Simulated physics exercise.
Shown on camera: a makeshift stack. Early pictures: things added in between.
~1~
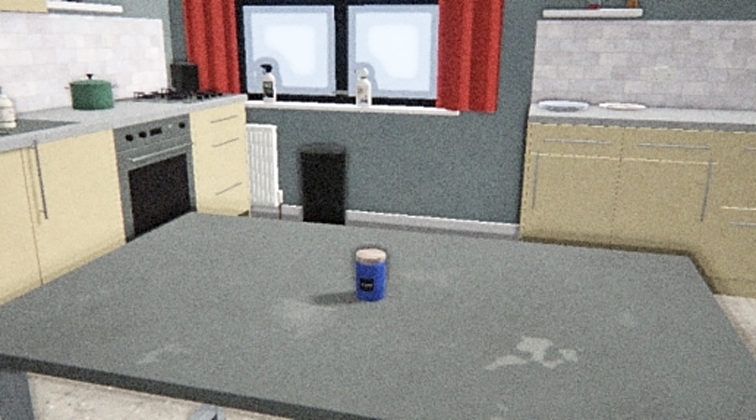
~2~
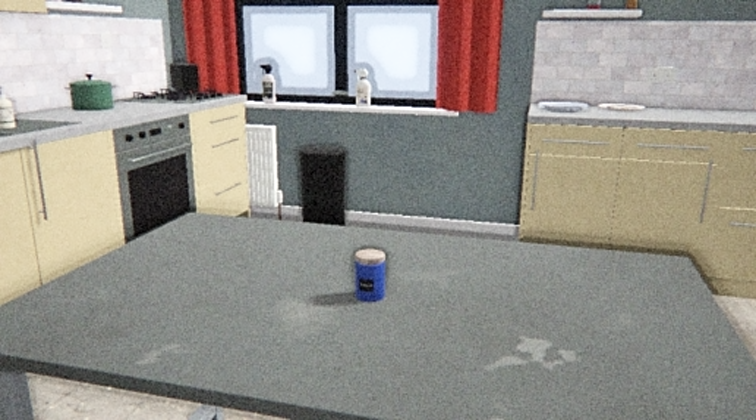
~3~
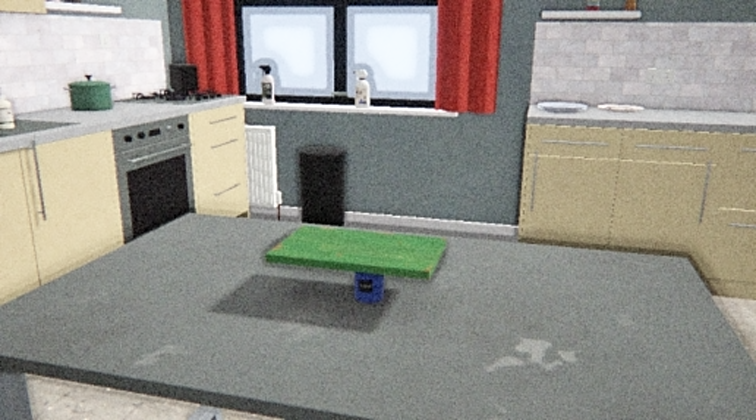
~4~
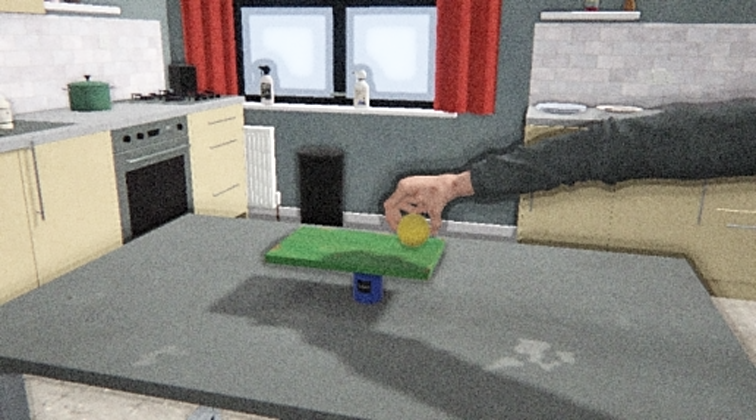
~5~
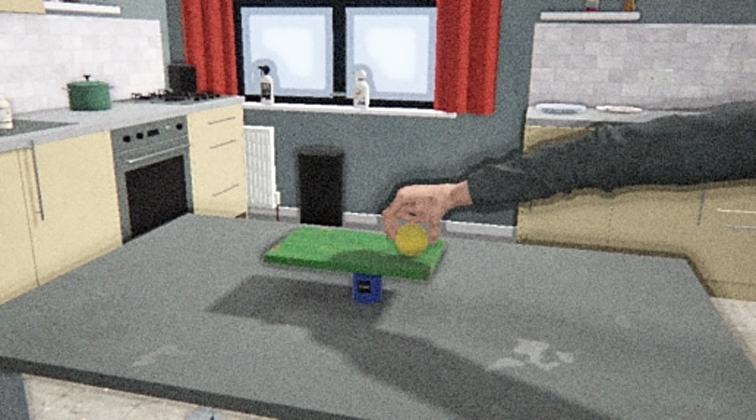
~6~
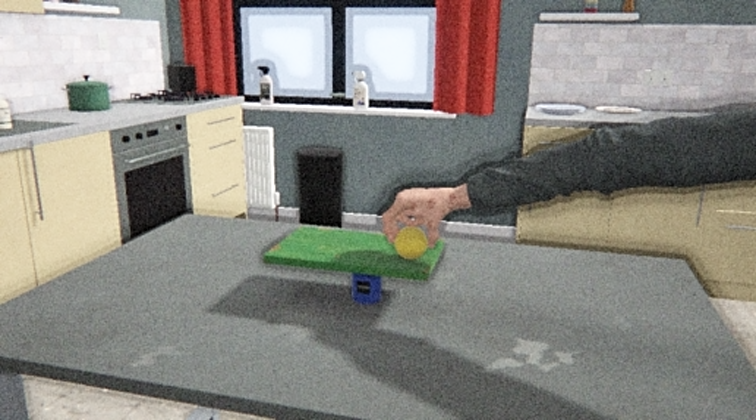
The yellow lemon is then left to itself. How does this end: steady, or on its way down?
It ends steady.
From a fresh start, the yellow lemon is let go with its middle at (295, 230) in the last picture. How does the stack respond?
Outcome: Collapse.
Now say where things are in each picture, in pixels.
In the first frame, the last thing is not in view yet.
In the second frame, the last thing is not in view yet.
In the third frame, the last thing is not in view yet; green board (359, 250).
The fourth frame shows coming down; yellow lemon (414, 230); green board (358, 250).
The fifth frame shows coming down; yellow lemon (412, 240); green board (358, 251).
The sixth frame shows in place under the hand; yellow lemon (411, 243); green board (357, 251).
Then, 0.20 s after the last picture, nothing has stirred.
Then, 0.70 s after the last picture, yellow lemon resting near (411, 243).
At rest, all 3 in place. Seen from the same camera at the end, yellow lemon near (411, 243). The stack stays up.
